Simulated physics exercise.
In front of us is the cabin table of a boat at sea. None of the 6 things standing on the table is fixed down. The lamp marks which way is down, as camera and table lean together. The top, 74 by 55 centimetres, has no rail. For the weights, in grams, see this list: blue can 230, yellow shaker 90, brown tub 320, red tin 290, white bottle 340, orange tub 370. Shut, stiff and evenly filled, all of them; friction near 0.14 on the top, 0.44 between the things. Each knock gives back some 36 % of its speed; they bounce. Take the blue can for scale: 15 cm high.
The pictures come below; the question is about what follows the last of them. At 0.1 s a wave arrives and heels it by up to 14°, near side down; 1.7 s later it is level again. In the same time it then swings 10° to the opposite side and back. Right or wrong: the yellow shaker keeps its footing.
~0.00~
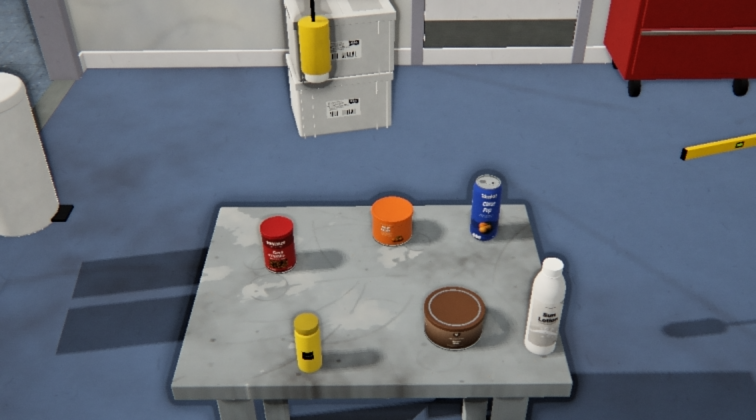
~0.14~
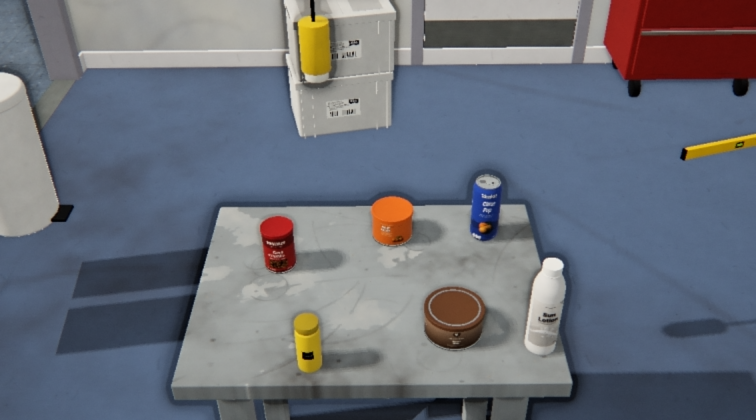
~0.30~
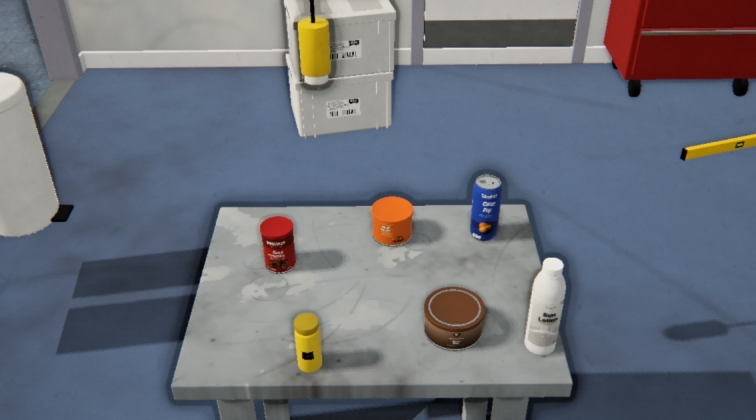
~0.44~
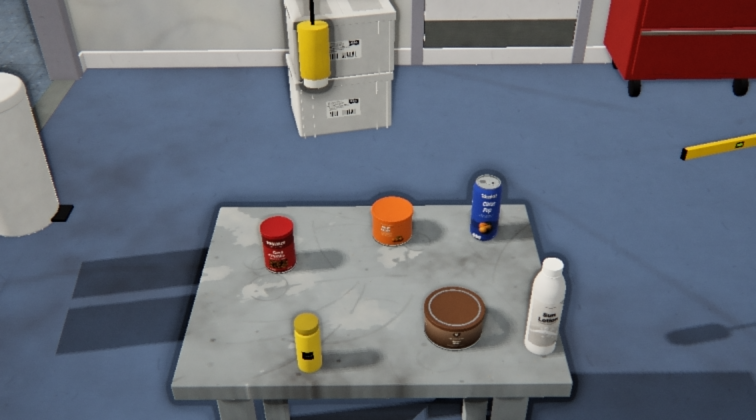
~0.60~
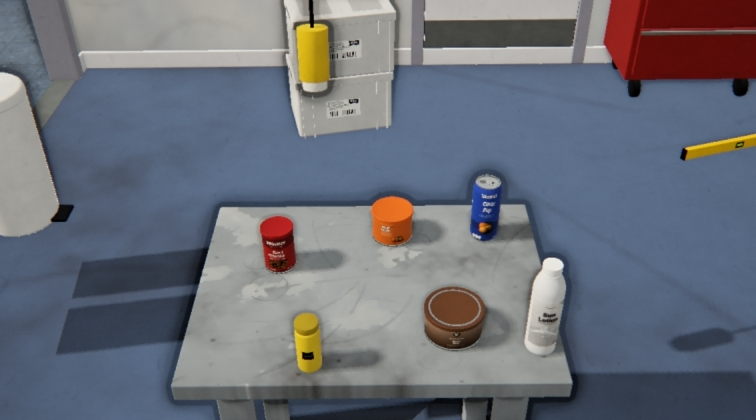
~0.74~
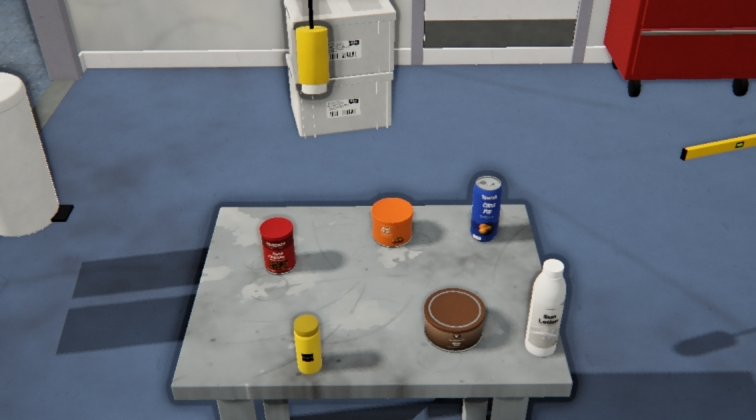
Wrong.
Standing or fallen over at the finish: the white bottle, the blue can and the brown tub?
Final state - white bottle: Goes over; blue can: Remains on its base; brown tub: Goes over.
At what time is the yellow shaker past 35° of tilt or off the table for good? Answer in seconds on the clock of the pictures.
Near 1.0 s on the clock.
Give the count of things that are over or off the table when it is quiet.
4 of them.
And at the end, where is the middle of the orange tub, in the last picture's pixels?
(394, 306), roughly.
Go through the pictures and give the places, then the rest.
In the first picture, boat level; yellow shaker (308, 343); blue can (486, 209).
In the second picture, boat level; red tin (279, 245); white bottle (546, 306).
In the third picture, heel 2°, near side down; orange tub (392, 222); blue can (486, 209).
In the fourth picture, heel 5°, near side down; brown tub (454, 319); red tin (279, 245).
In the fifth picture, heel 9°, near side down; white bottle (546, 306); orange tub (392, 222).
In the sixth picture, heel 12°, near side down; yellow shaker (308, 345); blue can (486, 210).
Around 1.34 s, heel 8°, near side down; yellow shaker, brown tub and white bottle now off the table; blue can shifted 20 cm; red tin shifted 20 cm.
Around 1.84 s, boat level; red tin now off the table; orange tub shifted 35 cm; blue can shifted 38 cm.
Finally (4.0 s), off the table and tipped over, yellow shaker, brown tub and white bottle; off the table but upright, red tin; not toppled but over 5 cm from the start, blue can and orange tub.
